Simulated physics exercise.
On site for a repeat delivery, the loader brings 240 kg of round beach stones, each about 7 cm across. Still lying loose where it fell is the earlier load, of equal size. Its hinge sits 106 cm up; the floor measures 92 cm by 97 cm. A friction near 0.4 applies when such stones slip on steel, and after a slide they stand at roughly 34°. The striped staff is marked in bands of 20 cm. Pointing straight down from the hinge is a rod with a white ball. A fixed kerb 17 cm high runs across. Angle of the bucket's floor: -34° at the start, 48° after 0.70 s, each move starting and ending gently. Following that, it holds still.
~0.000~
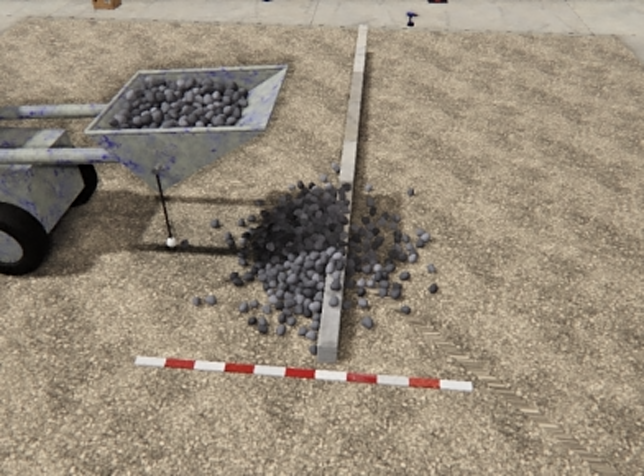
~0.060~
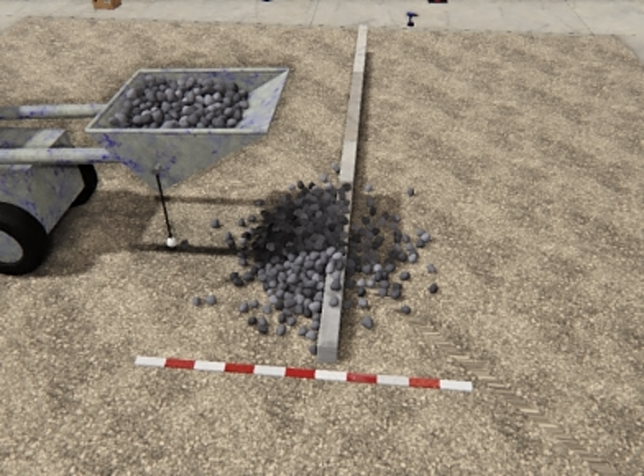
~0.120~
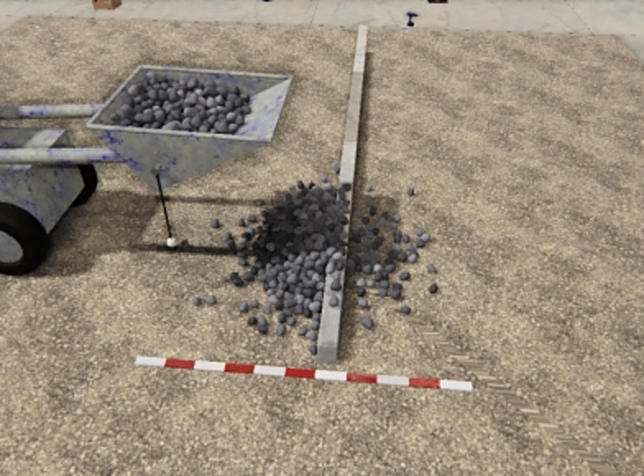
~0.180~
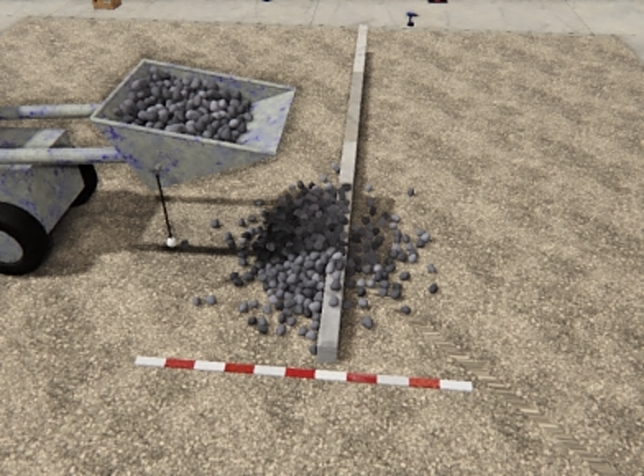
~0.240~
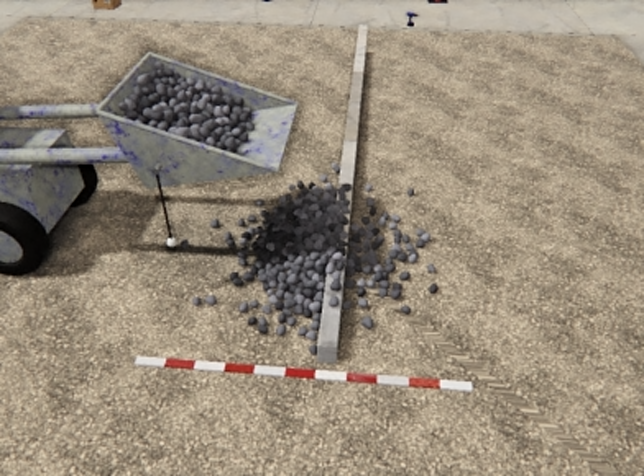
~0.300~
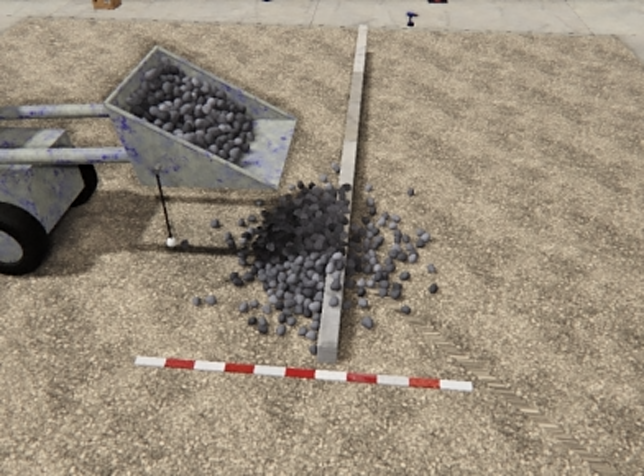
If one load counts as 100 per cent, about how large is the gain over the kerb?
Around 3 per cent.
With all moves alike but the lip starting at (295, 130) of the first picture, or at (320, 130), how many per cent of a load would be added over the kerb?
First place about 10 %, second about 35 %.
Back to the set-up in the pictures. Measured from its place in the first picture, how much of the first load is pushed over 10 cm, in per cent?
About 10 %.
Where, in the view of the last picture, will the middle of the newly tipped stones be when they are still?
In the last view, somewhere near (277, 242).
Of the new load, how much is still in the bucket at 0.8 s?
It holds some 70 per cent.
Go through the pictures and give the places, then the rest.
The bucket is at -34°, its lip at (266, 128); the top of the load is at (182, 92). The earlier load is highest near (332, 233), 25 cm above ground level, 85 % on this side of the kerb, 15 % over the kerb, in the first picture.
Lip at (268, 132), floor tilted -32°, highest stones at (172, 92); the stones move at 0.2 m/s on average, in the second picture.
Lip at (272, 141), floor tilted -28°, highest stones at (155, 91); the stones move at 0.3 m/s on average, in the third picture.
The bucket is at -20°, its lip at (276, 154); the top of the load is at (149, 86); the stones move at 0.5 m/s on average, in the fourth picture.
Lip at (278, 171), floor tilted -12°, highest stones at (153, 81); the stones move at 0.6 m/s on average, in the fifth picture.
Lip at (278, 189), floor tilted -2°, highest stones at (159, 75); the stones move at 0.7 m/s on average, in the sixth picture.
After 0.5 s the floor is at 35°; in per cent of one load, 100 in the bucket, 85 on this side of the kerb, 15 over the kerb; the foremost stones are at (421, 245).
After 0.8 s the floor is at 48°; in per cent of one load, 71 in the bucket, 114 on this side of the kerb, 15 over the kerb; the foremost stones are at (421, 245).
After 1.1 s the floor is at 48°; in per cent of one load, 6 in the bucket, 179 on this side of the kerb, 15 over the kerb; the foremost stones are at (421, 245).
After 3.7 s the floor is at 48°; in per cent of one load, 0 in the bucket, 182 on this side of the kerb, 18 over the kerb; the foremost stones are at (425, 261). Net gain over the kerb, 3.
